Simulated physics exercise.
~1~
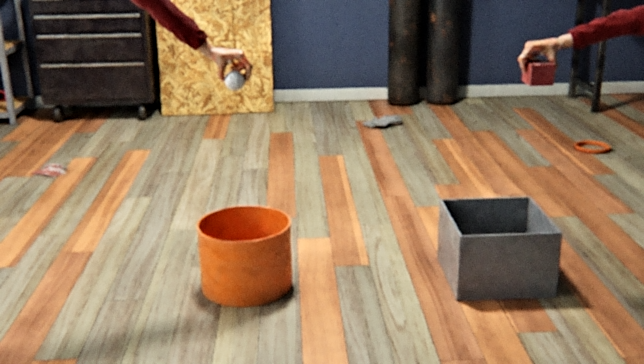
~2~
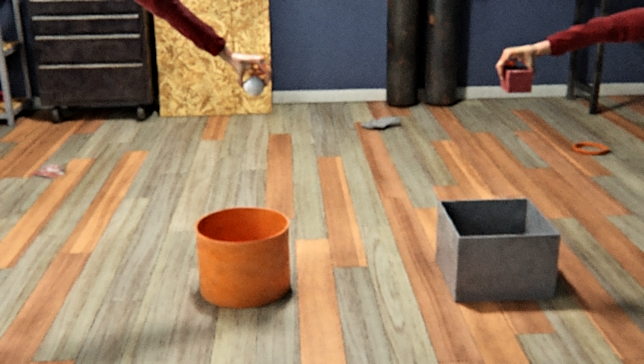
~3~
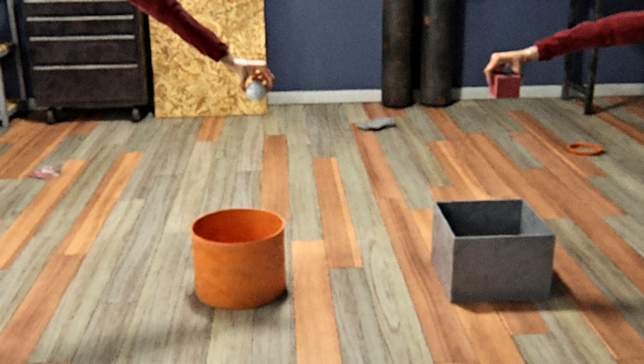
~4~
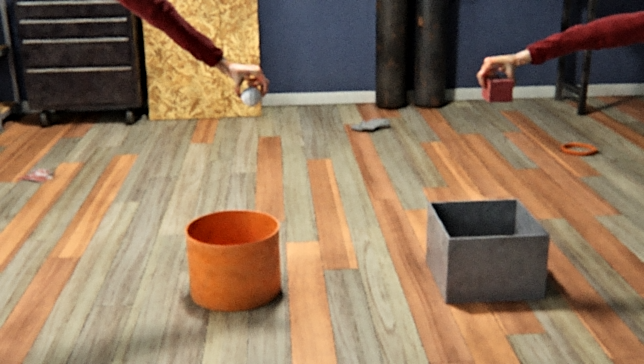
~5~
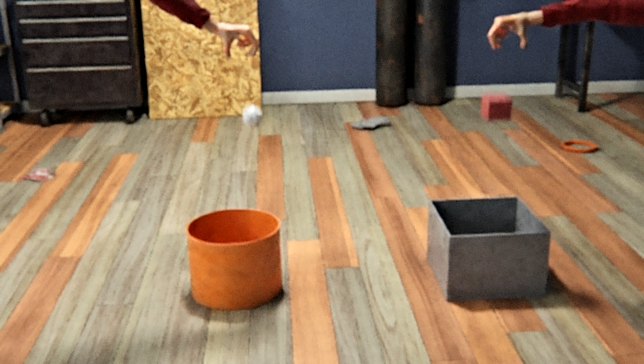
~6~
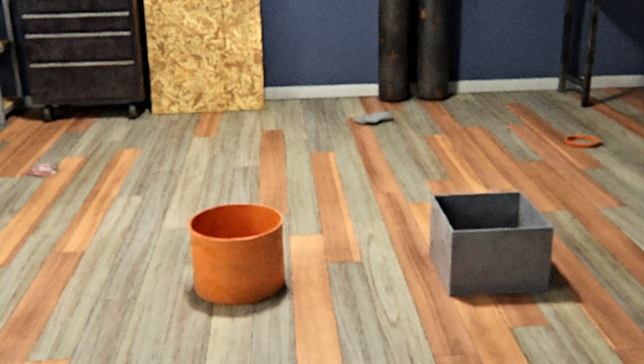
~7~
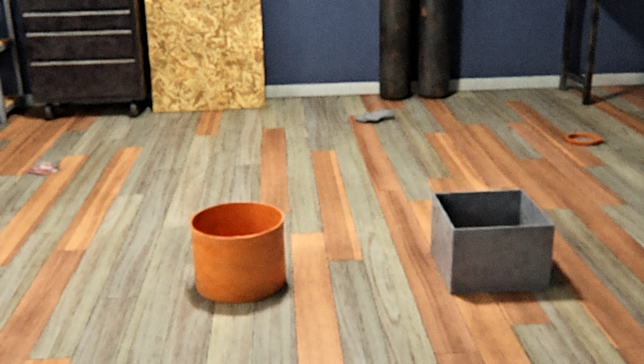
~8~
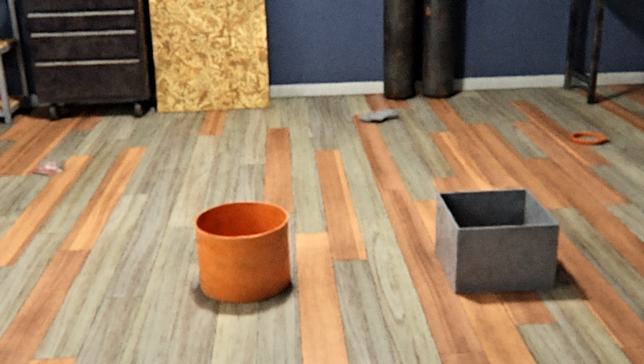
Small white round object and red block, released by two hands, falling and vanishing from view into an orange bin and gray box.
